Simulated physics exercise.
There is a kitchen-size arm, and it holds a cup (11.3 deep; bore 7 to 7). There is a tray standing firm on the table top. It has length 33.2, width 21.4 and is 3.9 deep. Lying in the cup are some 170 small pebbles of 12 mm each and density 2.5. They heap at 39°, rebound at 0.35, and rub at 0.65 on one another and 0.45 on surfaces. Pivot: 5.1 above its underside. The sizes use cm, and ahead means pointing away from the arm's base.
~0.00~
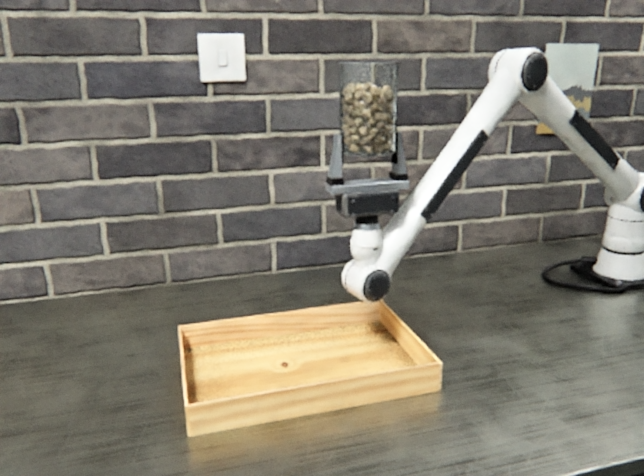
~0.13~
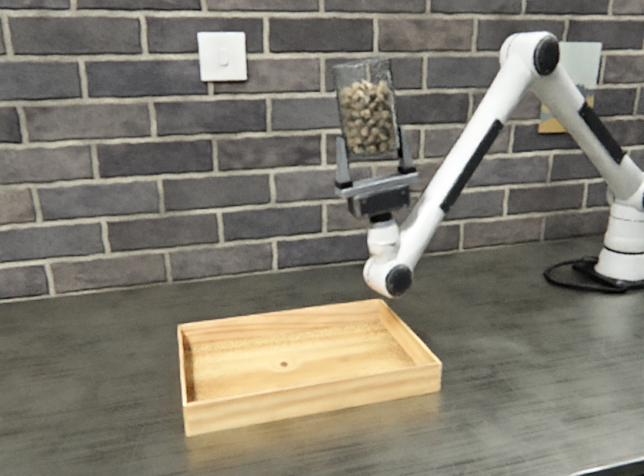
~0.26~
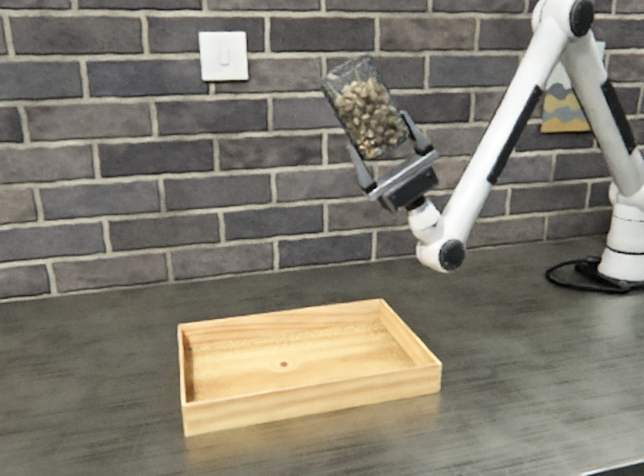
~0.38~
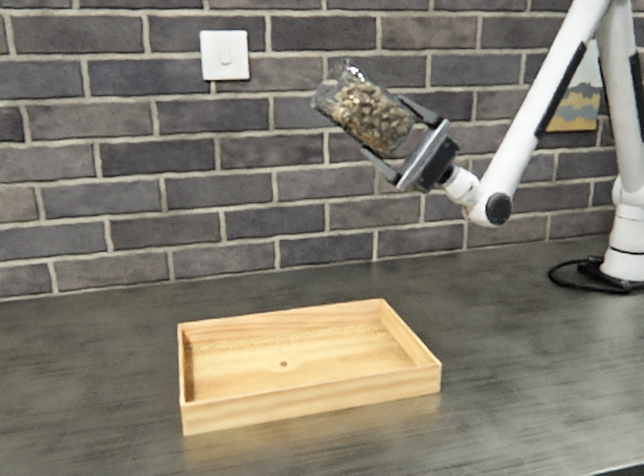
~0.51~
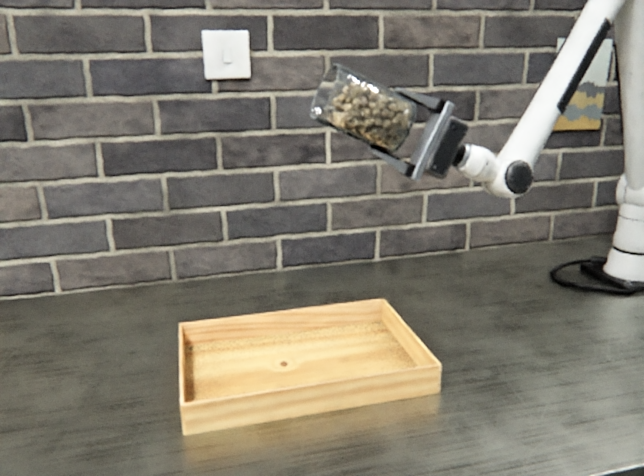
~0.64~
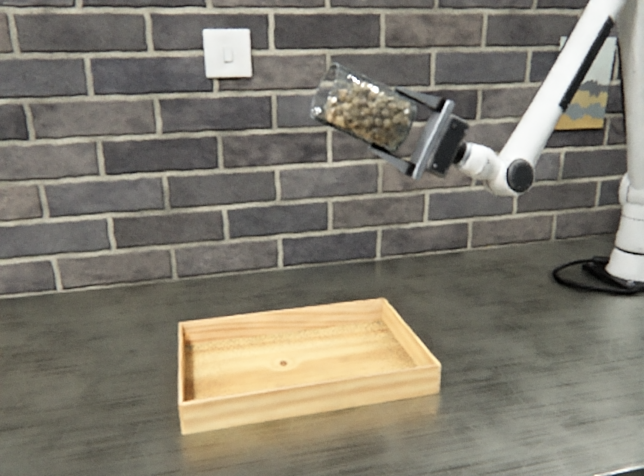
White robot arm tilting a clear cup of small beige pieces to the left above an empty wooden tray on a dark tabletop.
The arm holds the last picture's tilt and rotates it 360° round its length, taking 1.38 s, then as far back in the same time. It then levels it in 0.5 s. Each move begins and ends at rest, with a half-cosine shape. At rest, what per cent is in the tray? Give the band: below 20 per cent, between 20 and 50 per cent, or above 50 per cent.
The band is below 20 per cent.
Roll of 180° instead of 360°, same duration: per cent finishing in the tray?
Share: Close to 0 %.
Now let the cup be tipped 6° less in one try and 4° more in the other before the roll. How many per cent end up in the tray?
Estimates: Close to 0 % and 5 %.
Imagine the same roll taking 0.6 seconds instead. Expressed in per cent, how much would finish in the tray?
Then roughly 0 per cent.
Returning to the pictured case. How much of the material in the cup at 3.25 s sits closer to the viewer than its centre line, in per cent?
Share noted: Close to 45 per cent.
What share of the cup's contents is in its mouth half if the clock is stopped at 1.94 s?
About 35 %.
After 1.94 s, tipped 65°, highest piece 40 above the table; 172 in the cup.
After 3.25 s, tipped 65°, highest piece 40 above the table; 171 in the cup, 1 in the tray.
After 4.10 s, upright, highest piece 42 above the table; 170 in the cup, 2 in the tray.
After 4.80 s, upright, highest piece 42 above the table; 170 in the cup, 2 in the tray.
In the end, 170 in the cup, 2 in the tray. That is 1 % in the tray.
